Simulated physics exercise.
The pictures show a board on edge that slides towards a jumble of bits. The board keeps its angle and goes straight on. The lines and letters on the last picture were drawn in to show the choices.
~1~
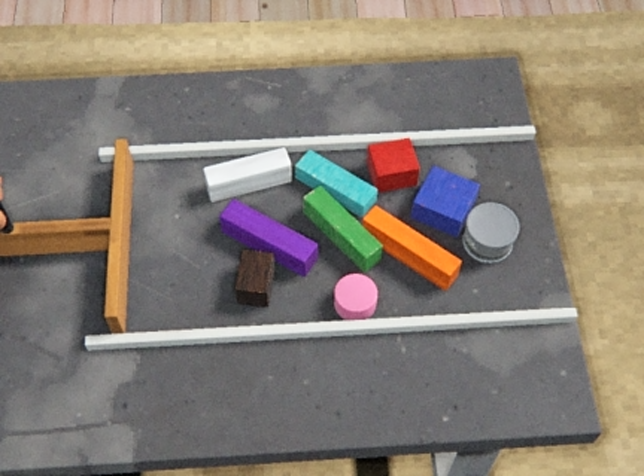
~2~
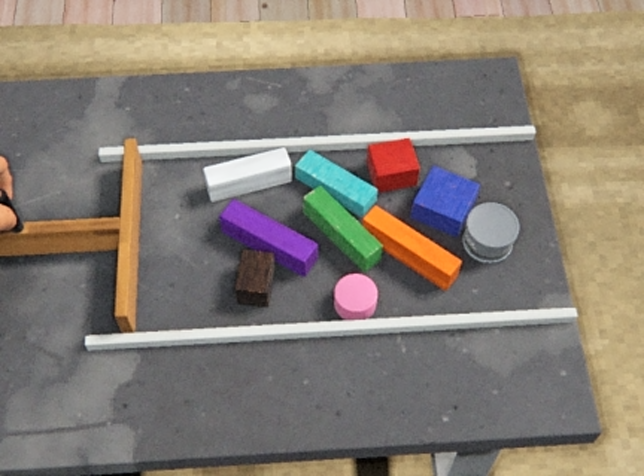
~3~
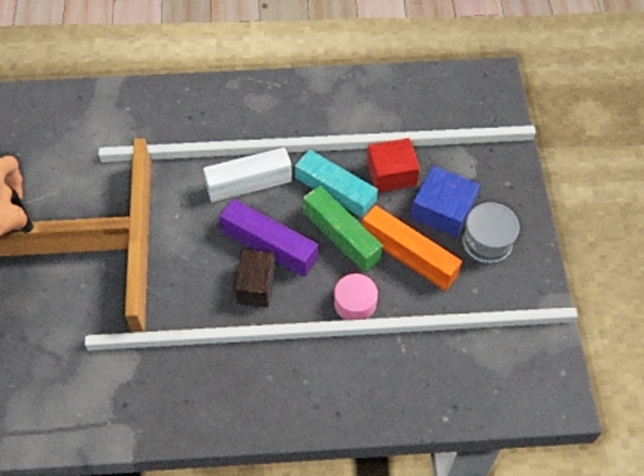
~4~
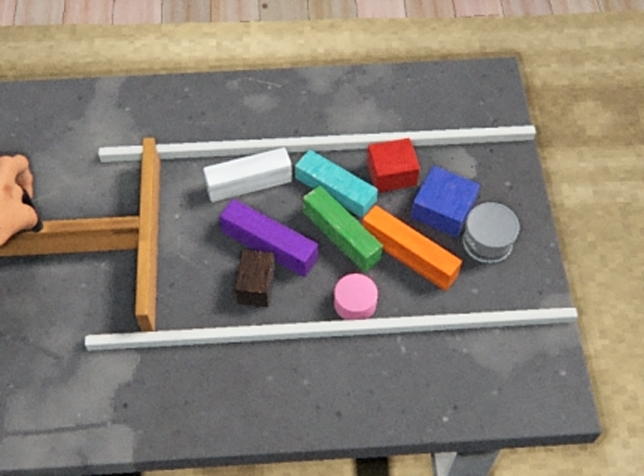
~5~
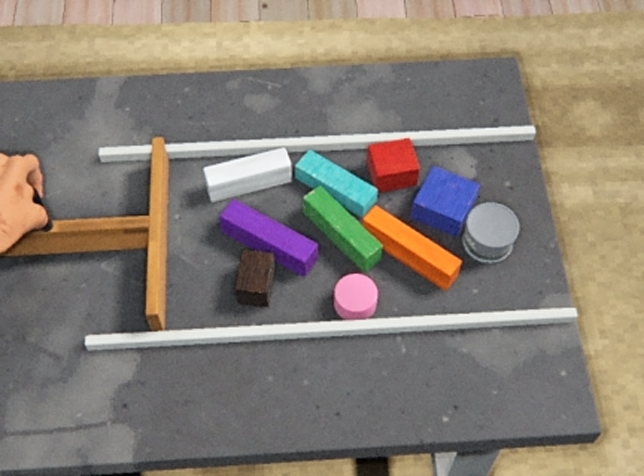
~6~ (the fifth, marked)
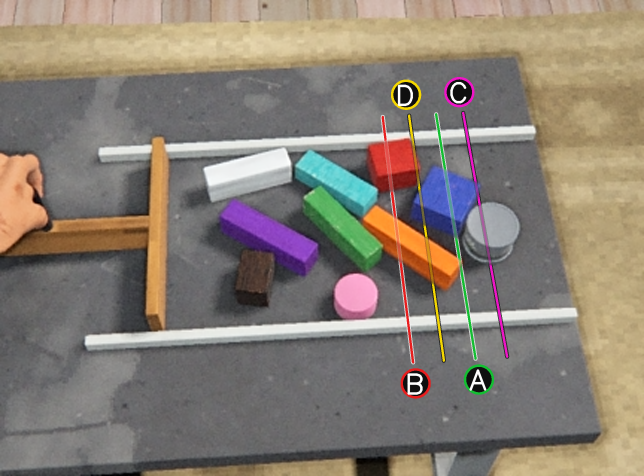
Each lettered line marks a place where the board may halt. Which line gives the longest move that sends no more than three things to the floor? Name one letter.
Line A.
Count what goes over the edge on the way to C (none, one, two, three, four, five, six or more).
By then, five.
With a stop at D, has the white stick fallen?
No.
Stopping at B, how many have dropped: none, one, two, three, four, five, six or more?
In all, none.
On the marked copy, A at (454, 227); B at (397, 230); C at (483, 225); D at (425, 228).
Following A. Soon after the start, board (263, 215); white stick (311, 166); red block (400, 167).
Later, board (373, 209); grey tin (520, 258); red block (499, 168).
In the end, board (454, 205); blue block over the edge; red block over the edge; three fallen.
As for the rest, B is within the limit but short; C drops five; D is within the limit but short.
